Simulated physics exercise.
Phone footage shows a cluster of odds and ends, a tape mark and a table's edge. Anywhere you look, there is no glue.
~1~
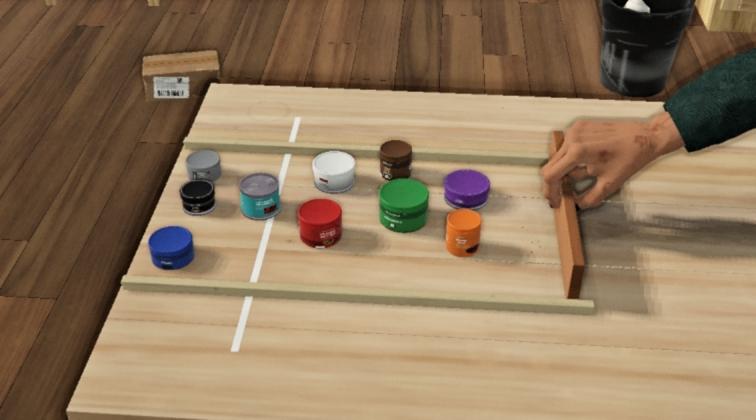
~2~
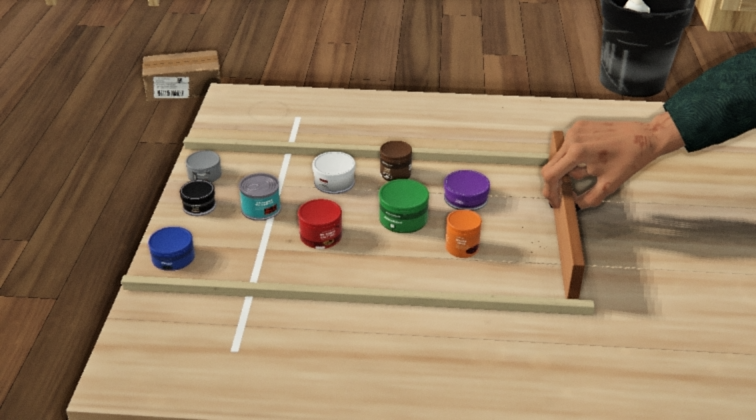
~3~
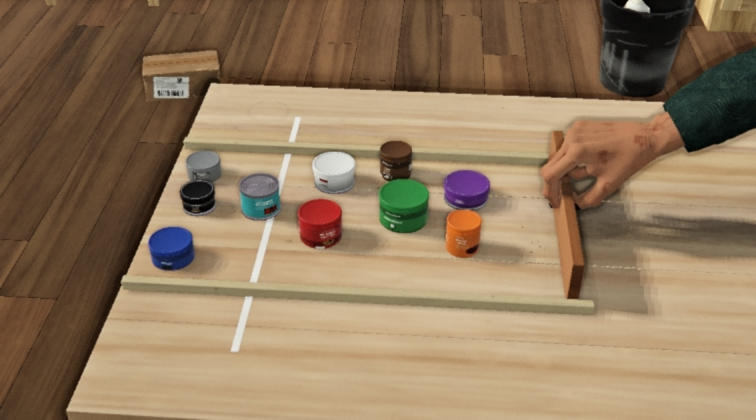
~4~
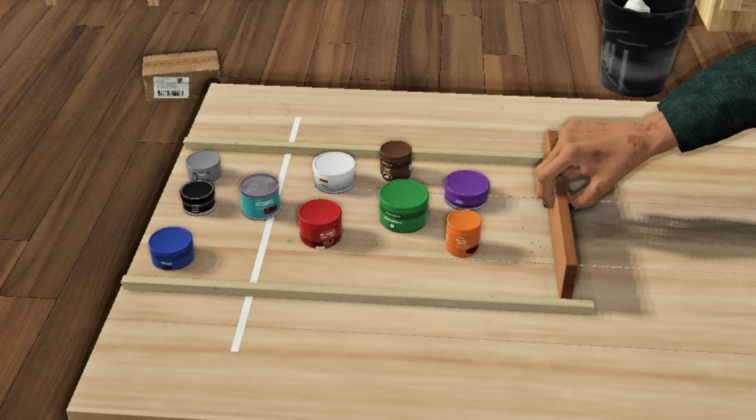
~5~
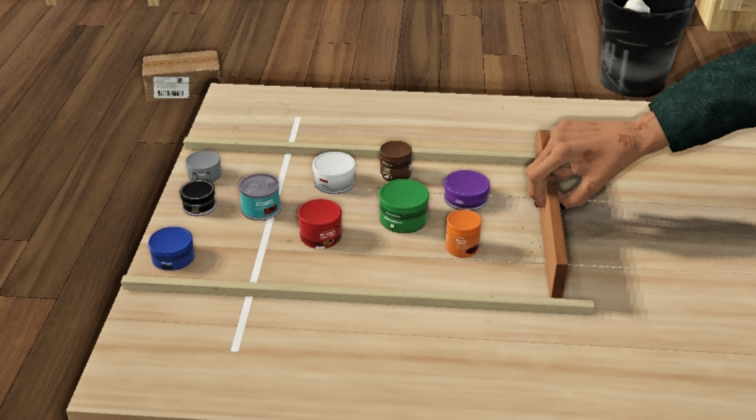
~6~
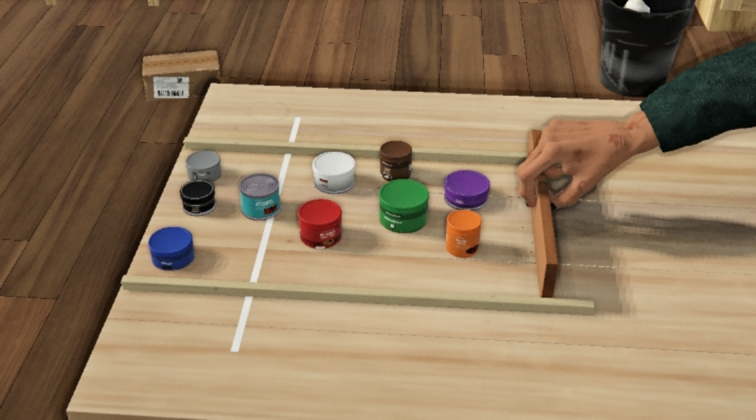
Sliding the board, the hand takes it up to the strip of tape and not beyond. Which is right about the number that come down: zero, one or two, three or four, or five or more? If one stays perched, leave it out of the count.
The right one is zero.
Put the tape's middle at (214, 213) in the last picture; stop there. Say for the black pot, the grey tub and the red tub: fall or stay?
Going in order, the black pot goes off the edge, then the grey tub goes off the edge, then the red tub keeps its spot.
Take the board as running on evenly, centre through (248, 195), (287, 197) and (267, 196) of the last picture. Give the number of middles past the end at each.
1; 0; 0.
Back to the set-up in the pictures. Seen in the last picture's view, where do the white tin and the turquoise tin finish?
Final centres, first then second: (234, 158), (210, 191).
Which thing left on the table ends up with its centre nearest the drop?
The answer: The black pot.
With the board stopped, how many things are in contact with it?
That makes 4.
Early on, none off yet; grey tub at rest near (204, 167); blue tub at rest near (172, 249); black pot at rest near (198, 198).
Finally, the number that fall off is zero.
